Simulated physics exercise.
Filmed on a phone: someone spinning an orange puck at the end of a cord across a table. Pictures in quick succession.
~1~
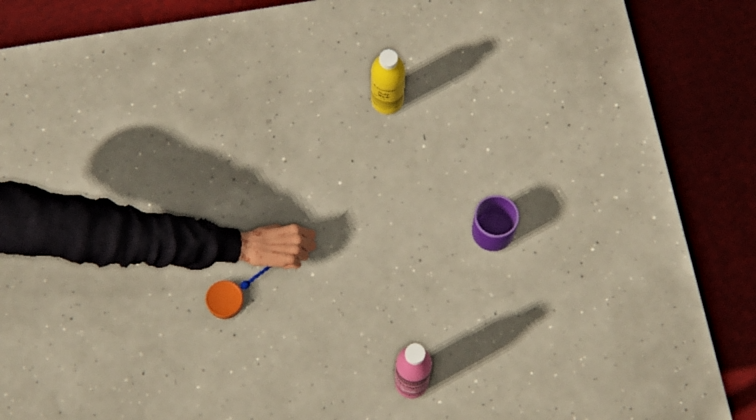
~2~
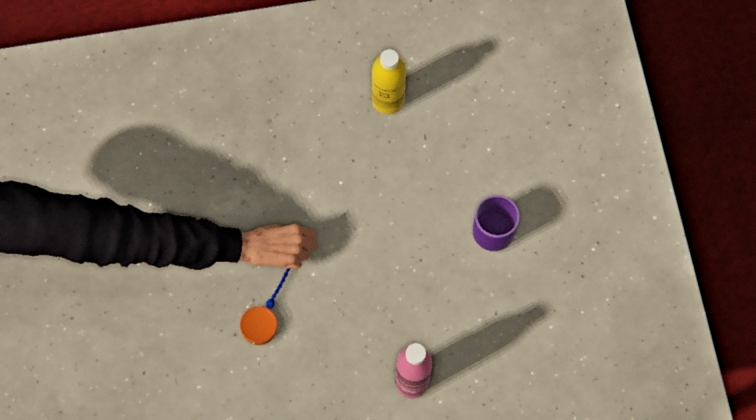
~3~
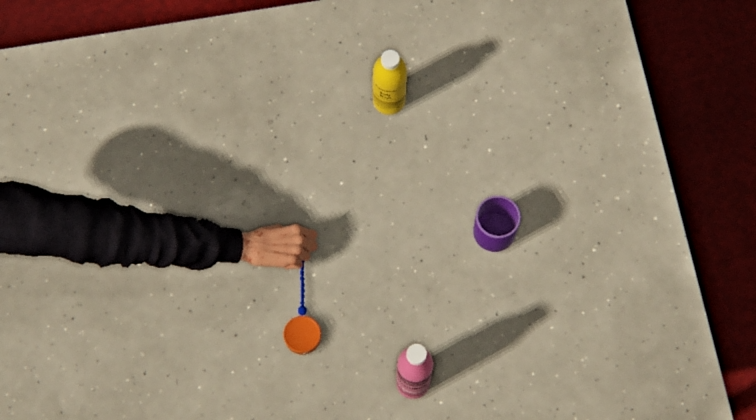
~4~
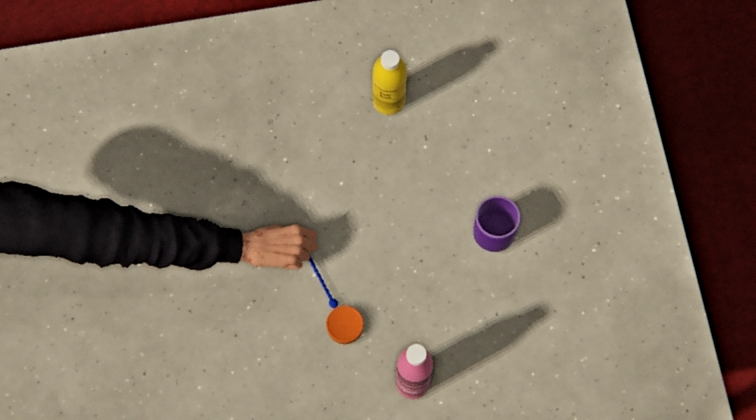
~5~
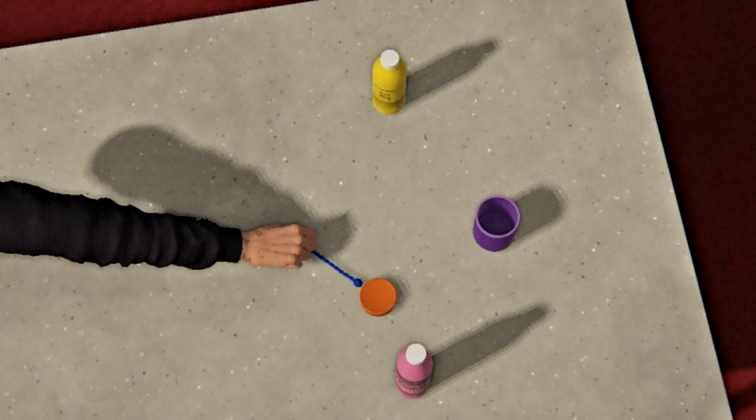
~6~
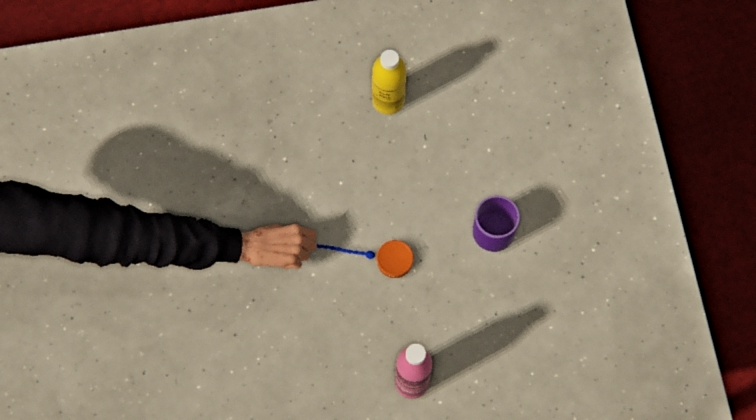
An orange puck on a blue cord circles anticlockwise around a hand in a dark sleeve, on a speckled grey table seen from above. A yellow bottle stands at the top, a purple mug to the right and a pink bottle near the bottom. The puck swings from the hand's lower left, passes below it and curves up to its right, while the hand and camera stay nearly still.
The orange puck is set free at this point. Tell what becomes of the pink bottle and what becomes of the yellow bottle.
Result: The pink bottle avoids being hit, the yellow bottle takes a hit.
Then, 0.08 s past the final frame, puck near (396, 180).
Then, 0.20 s past the final frame, puck near (400, 118); yellow bottle pushed aside.
When it is over, puck near (405, 117); yellow bottle pushed aside. The pink bottle escapes it and the yellow bottle is struck.
